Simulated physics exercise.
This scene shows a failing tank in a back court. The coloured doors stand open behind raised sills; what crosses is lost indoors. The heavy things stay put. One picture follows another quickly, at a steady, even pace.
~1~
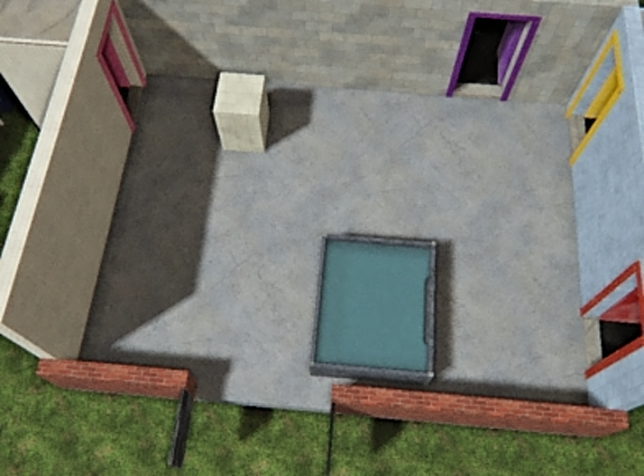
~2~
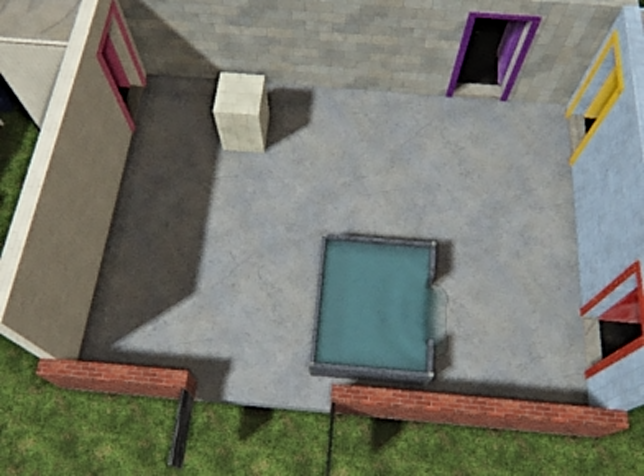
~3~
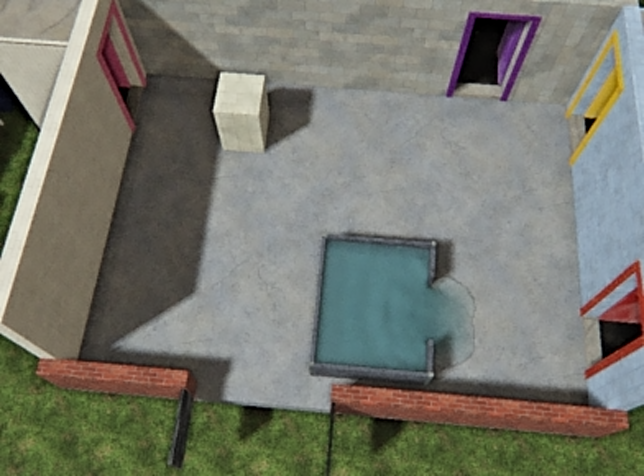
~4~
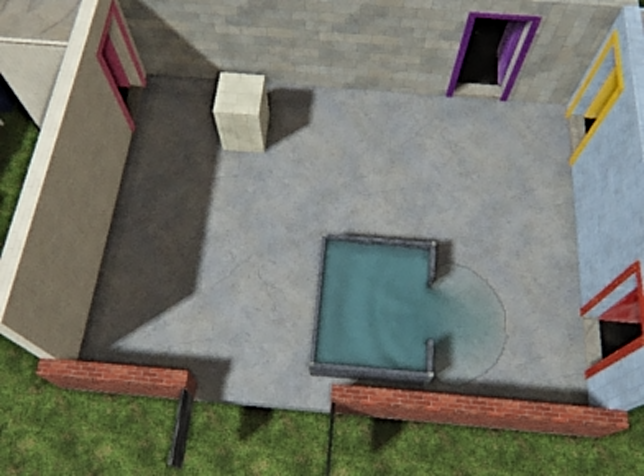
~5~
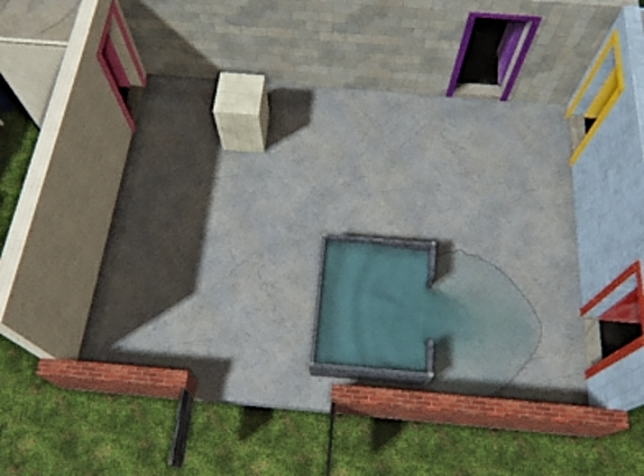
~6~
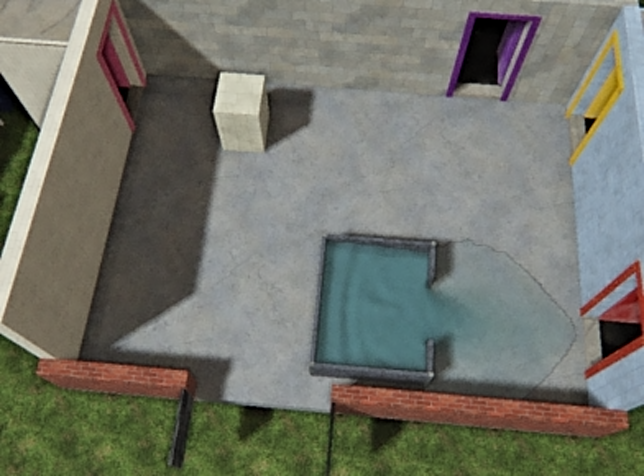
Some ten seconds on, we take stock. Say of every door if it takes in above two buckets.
In order: The red door is going to allow over two buckets; the pink door is going to allow two buckets or less; the purple door is going to allow two buckets or less; the yellow door is going to allow two buckets or less.
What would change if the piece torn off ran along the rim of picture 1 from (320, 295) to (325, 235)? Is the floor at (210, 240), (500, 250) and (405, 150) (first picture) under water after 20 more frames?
So: Wetted, then spared, then spared.
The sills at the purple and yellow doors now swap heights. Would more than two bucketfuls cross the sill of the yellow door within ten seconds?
The yellow door remains short of it.
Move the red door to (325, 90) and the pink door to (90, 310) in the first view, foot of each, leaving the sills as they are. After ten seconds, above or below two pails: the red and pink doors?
My reading: Red stays within the limit, pink stays within the limit.
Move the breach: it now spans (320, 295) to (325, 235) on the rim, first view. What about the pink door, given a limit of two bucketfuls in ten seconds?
The pink door passes that mark.
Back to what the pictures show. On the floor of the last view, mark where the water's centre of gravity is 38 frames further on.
Centre of mass: Roughly (460, 276).
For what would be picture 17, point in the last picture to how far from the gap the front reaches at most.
About (567, 153).
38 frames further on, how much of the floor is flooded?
My guess is around 40 in a hundred.
A moment on, water covers 15 % of the floor; the red door over two buckets in, the pink door not reached, the purple door not reached, the yellow door not reached.
Next, water covers 20 % of the floor; the red door far over two buckets in, the pink door not reached, the purple door not reached, the yellow door not reached.
Then, water covers 25 % of the floor; the red door far over two buckets in, the pink door not reached, the purple door not reached, the yellow door wet at the sill, nothing in.
Later, water covers 40 % of the floor; the red door far over two buckets in, the pink door not reached, the purple door wet at the sill, nothing in, the yellow door wet at the sill, nothing in.
In the end, water covers 65 % of the floor; the red door far over two buckets in, the pink door not reached, the purple door wet at the sill, nothing in, the yellow door wet at the sill, nothing in.
